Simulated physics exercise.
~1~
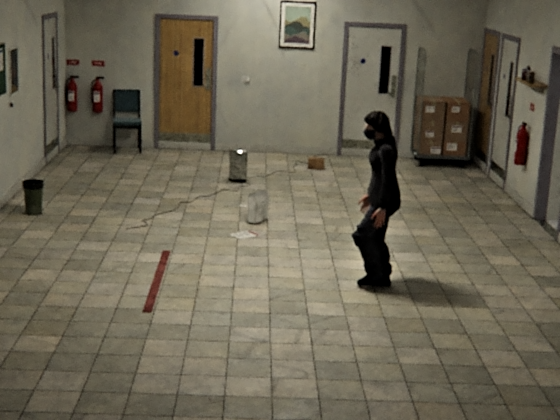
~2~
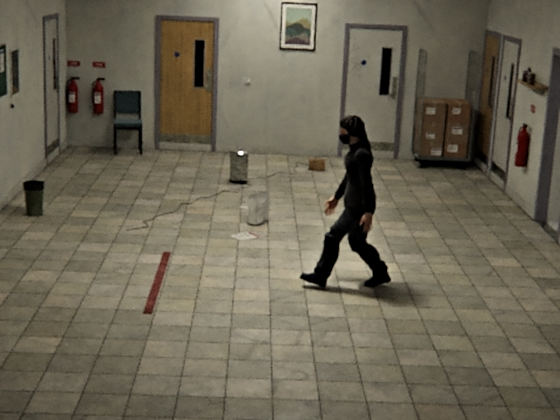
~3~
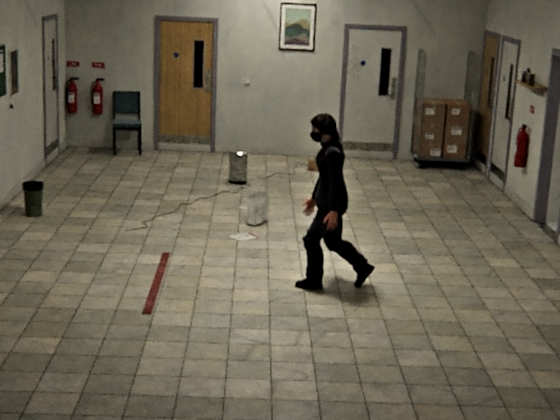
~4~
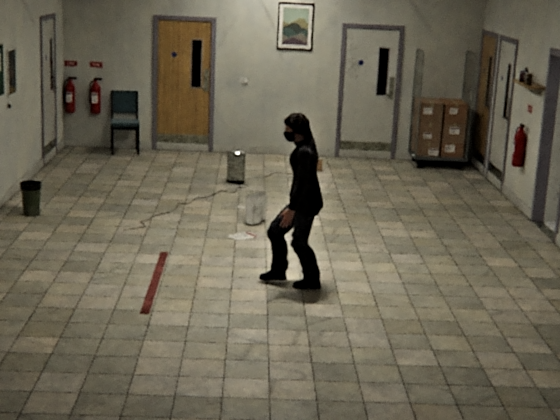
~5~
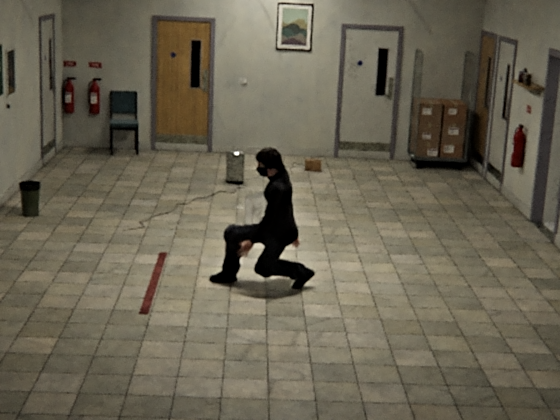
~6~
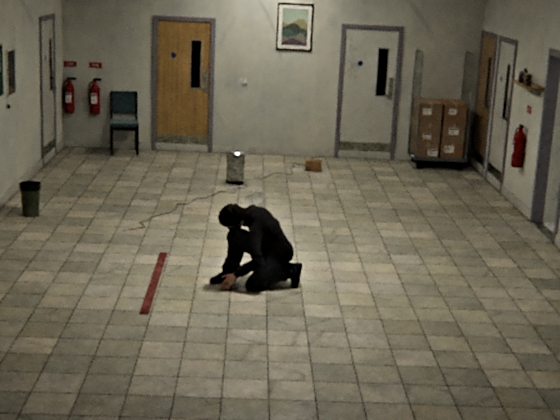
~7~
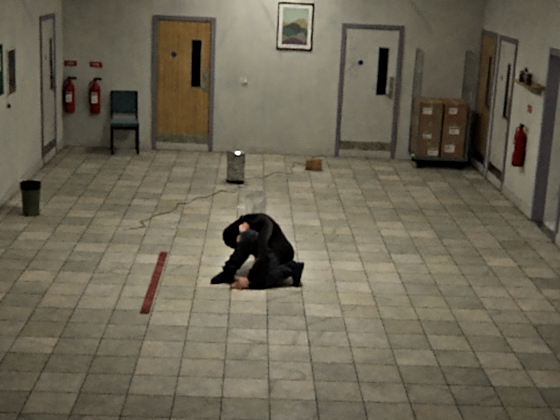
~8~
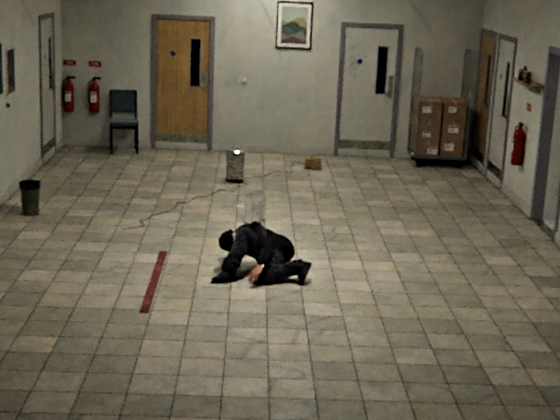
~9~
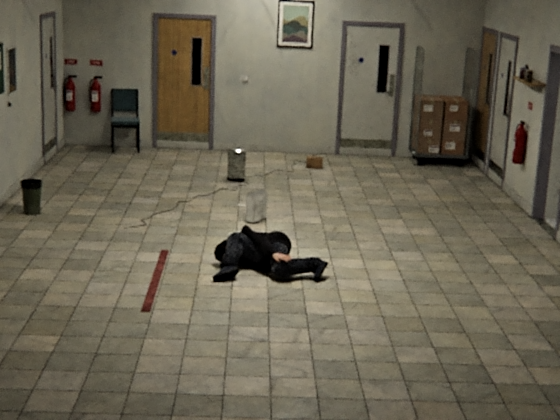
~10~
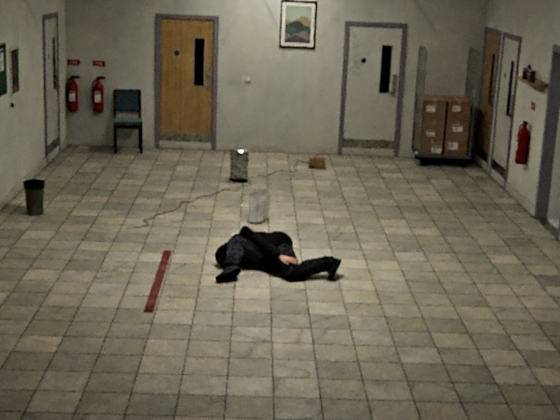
A dark-haired walker in black clothes and a dark face covering turns and strides left across a tiled hall, toward a red strip on the floor. Doors, fire extinguishers, a chair and a cart of boxes line the walls behind. The steps shorten, then the knees bend and the walker sinks to the floor, folding forward with head down and hands reaching to the tiles. The body slumps lower and tips over until it lies flat. It ends crumpled on the floor, legs stretching to the right, with head, chest and hips all short of the red strip.
